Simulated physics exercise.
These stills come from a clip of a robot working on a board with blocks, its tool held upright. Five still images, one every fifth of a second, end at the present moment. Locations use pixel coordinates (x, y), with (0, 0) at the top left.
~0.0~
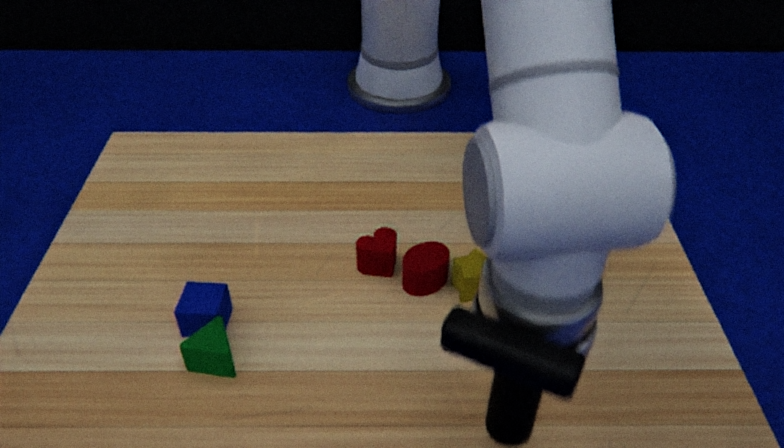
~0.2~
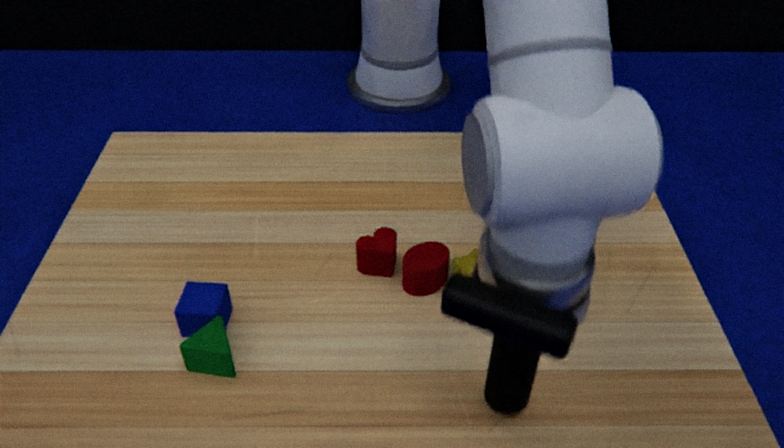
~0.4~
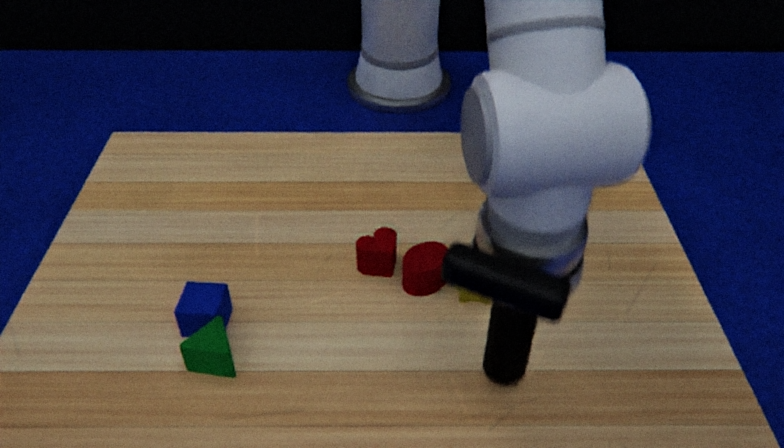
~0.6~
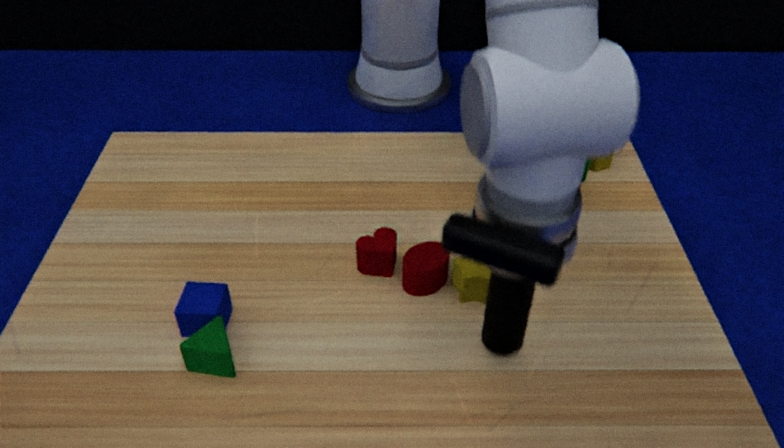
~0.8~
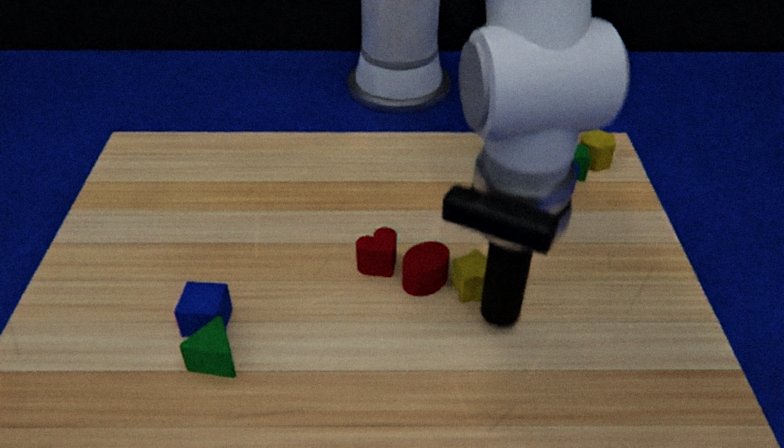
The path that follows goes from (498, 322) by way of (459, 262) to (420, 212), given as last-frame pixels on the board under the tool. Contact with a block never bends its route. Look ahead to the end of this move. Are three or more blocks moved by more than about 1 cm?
In short: No.
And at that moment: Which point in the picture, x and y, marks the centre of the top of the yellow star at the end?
I'd expect the centre of its top face to be at (408, 170).
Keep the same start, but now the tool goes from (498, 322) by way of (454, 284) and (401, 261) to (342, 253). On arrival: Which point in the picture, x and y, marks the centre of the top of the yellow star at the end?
I'd say the yellow star ends with its top centre at (457, 229).
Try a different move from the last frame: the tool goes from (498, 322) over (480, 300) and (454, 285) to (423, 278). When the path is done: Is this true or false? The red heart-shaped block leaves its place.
The statement is correct.
The first path, step by step. One third of the way, tool (473, 269); red elliptical block (423, 254); yellow star (459, 231), turned 25° anticlockwise.
Two thirds of the way, tool (446, 235); red elliptical block (423, 254); yellow star (432, 200), turned 25° anticlockwise.
At the end, tool (420, 203); red heart-shaped block still; red elliptical block (423, 254); yellow star (408, 170), turned 25° anticlockwise.
